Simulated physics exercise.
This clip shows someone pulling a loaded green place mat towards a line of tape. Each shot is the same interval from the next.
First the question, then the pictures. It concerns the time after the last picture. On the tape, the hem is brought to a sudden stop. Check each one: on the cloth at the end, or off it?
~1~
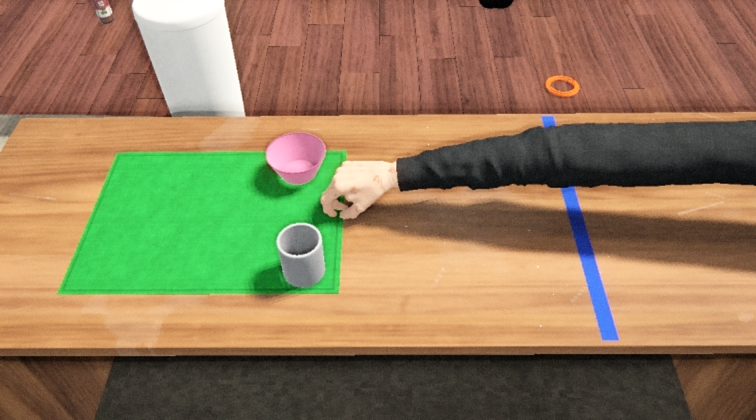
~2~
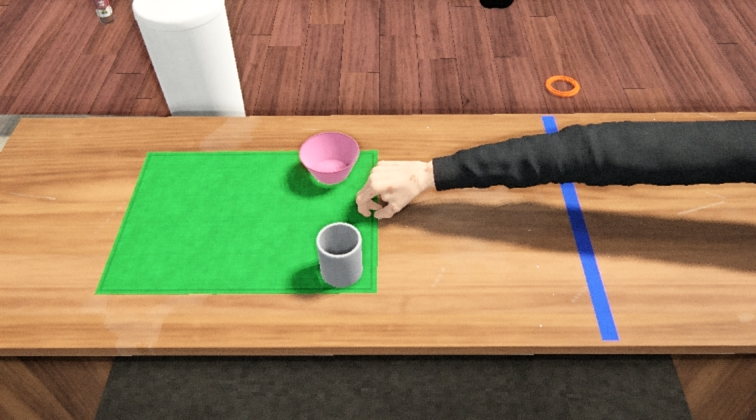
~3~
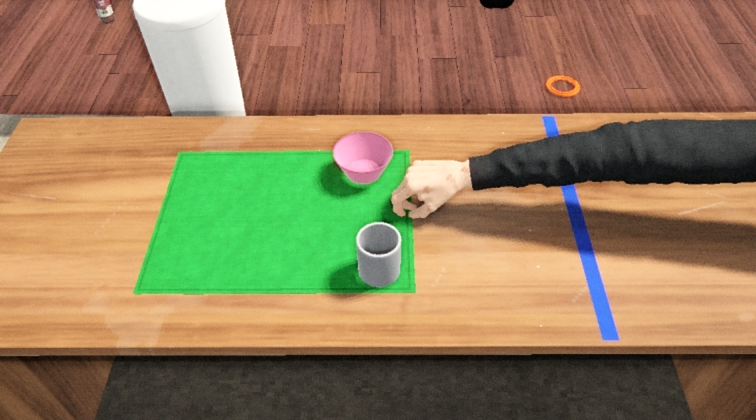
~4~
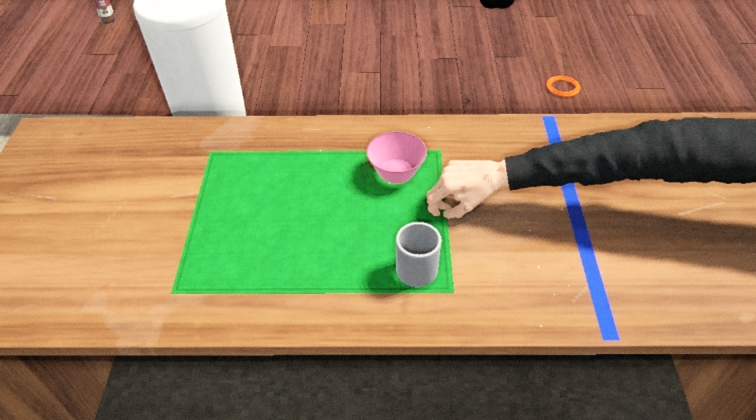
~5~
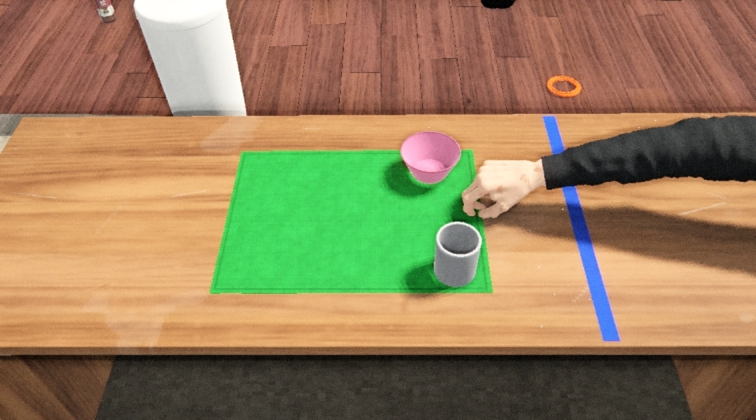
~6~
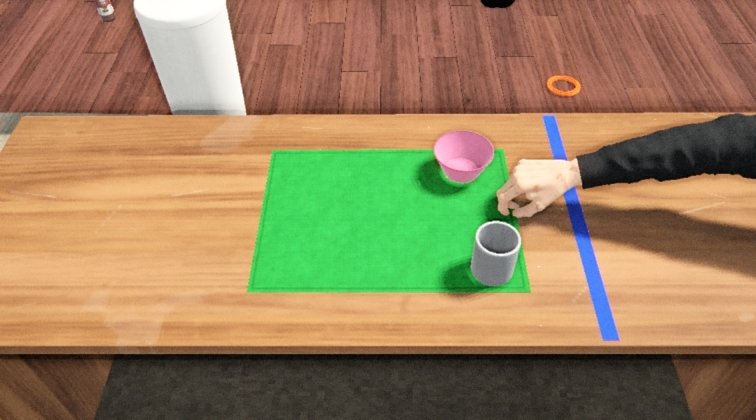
At the end, the pink bowl is off the cloth, the grey mug is off the cloth.
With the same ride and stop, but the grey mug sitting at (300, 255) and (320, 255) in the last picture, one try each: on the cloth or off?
Results in order: It sits tight, then it sits tight.
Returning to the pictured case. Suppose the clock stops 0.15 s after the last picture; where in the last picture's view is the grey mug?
It is near pixel (603, 255).
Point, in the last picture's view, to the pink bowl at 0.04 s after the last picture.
I'd say close to (489, 161).
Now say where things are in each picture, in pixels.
Place mat end (339, 293); pink bowl (296, 152); grey mug (299, 240); tape (604, 314), in the first picture.
Place mat end (377, 293), far hem (95, 294); grey mug (339, 239), in the second picture.
Place mat end (416, 293); pink bowl (363, 151), in the third picture.
Place mat end (454, 293), far hem (171, 294); grey mug (418, 239), in the fourth picture.
Place mat end (493, 293); pink bowl (431, 151), in the fifth picture.
Place mat end (531, 292), far hem (247, 292); pink bowl (464, 150); grey mug (498, 238); tape (604, 314), in the sixth picture.
Then, 0.04 s on from there, hem short of the tape; pink bowl on the cloth near (489, 161); grey mug on the cloth near (526, 255).
Then, 0.15 s on from there, hem at the tape; pink bowl on the cloth near (554, 160); grey mug ahead of the hem near (603, 255).
In the end, hem at the tape; pink bowl ahead of the hem near (612, 162); grey mug ahead of the hem near (689, 256). The pink bowl leaves the cloth and the grey mug shoots off the front.
